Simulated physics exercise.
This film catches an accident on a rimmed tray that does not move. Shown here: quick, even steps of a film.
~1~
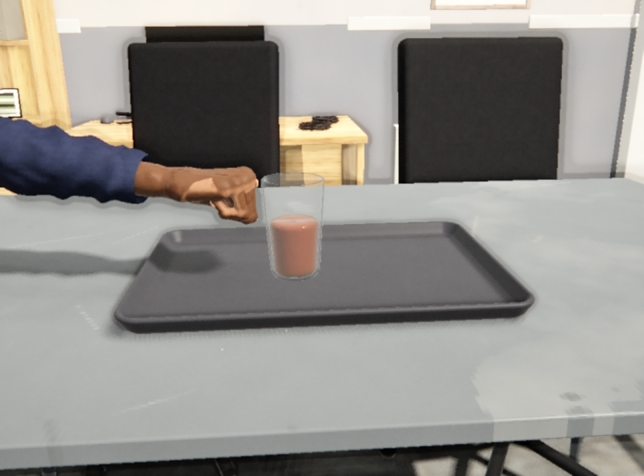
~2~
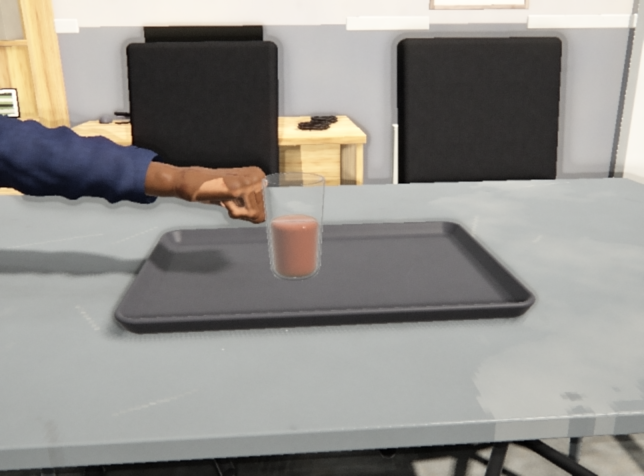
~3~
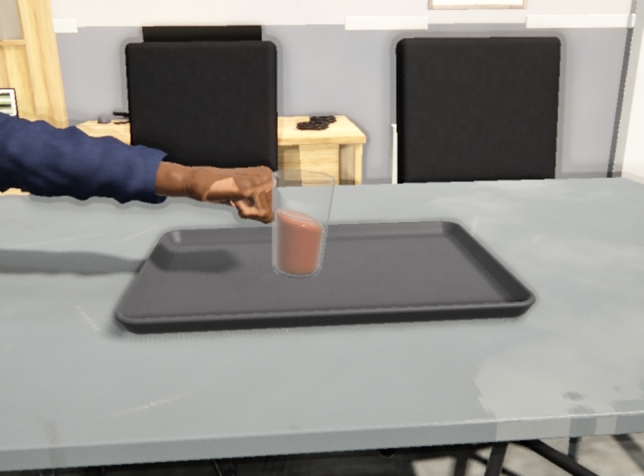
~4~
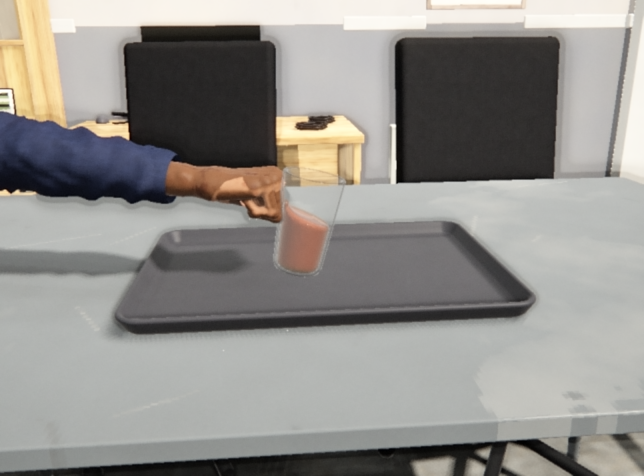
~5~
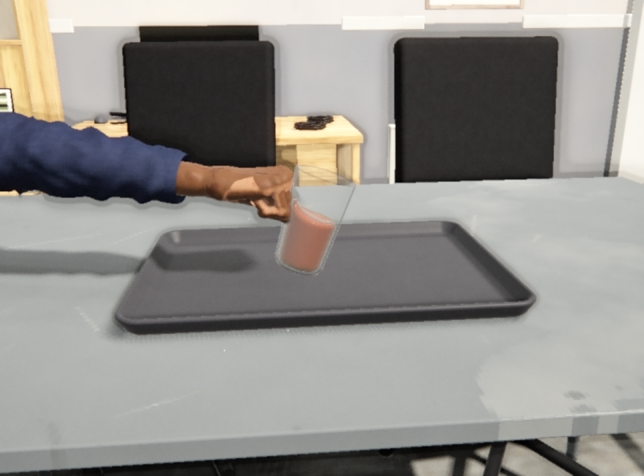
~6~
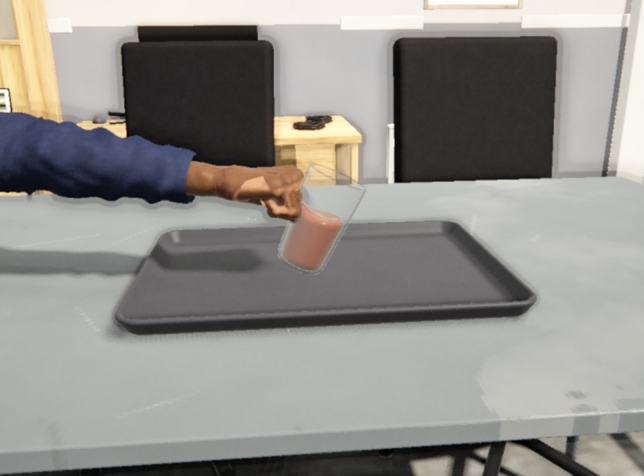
A clear glass partly filled with reddish-pink liquid stands on a dark rimmed tray on a grey table, seen from slightly above in a room. Two black chairs and a light wooden cabinet are behind, and an arm in a dark blue sleeve extends from the left. The hand moves right against the glass's upper side, and the glass leans progressively rightward while the tray stays still.
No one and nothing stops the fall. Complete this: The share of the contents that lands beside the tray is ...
The share that lands beside the tray is a quarter or more.
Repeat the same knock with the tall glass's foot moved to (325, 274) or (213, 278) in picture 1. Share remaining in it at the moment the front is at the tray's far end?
First try about 85 per cent, second try about 50 per cent.
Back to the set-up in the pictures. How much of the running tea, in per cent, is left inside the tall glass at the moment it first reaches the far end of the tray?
Estimate: Around 80 parts in a hundred.
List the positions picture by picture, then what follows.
Tilt 0°; right rim (323, 180); surface from (269, 221) to (319, 219); the tray's far rim is at (490, 256); the tray is clear ahead, in the first frame.
Tilt 0°; right rim (323, 180); surface from (269, 221) to (319, 219), in the second frame.
Tilt 6°; right rim (333, 180); surface from (276, 209) to (322, 220), in the third frame.
Tilt 12°; right rim (343, 182); surface from (283, 201) to (329, 222), in the fourth frame.
Tilt 18°; right rim (354, 185); surface from (291, 204) to (336, 221), in the fifth frame.
Tilt 25°; right rim (364, 189); surface from (291, 220) to (343, 217), in the sixth frame.
A moment on, the tall glass is falling and 100 per cent is in the glass, 0 on the tray and 0 above or beyond its rim.
Next, the tall glass lies on its side and 84 per cent is in the glass, 7 on the tray and 10 above or beyond its rim.
Then the tall glass lies on its side and 42 per cent is in the glass, 42 on the tray and 15 above or beyond its rim.
Later the tall glass lies on its side and 21 per cent is in the glass, 43 on the tray and 37 above or beyond its rim.
Finally, 64 per cent is held by tray and glass, 36 is off the tray.
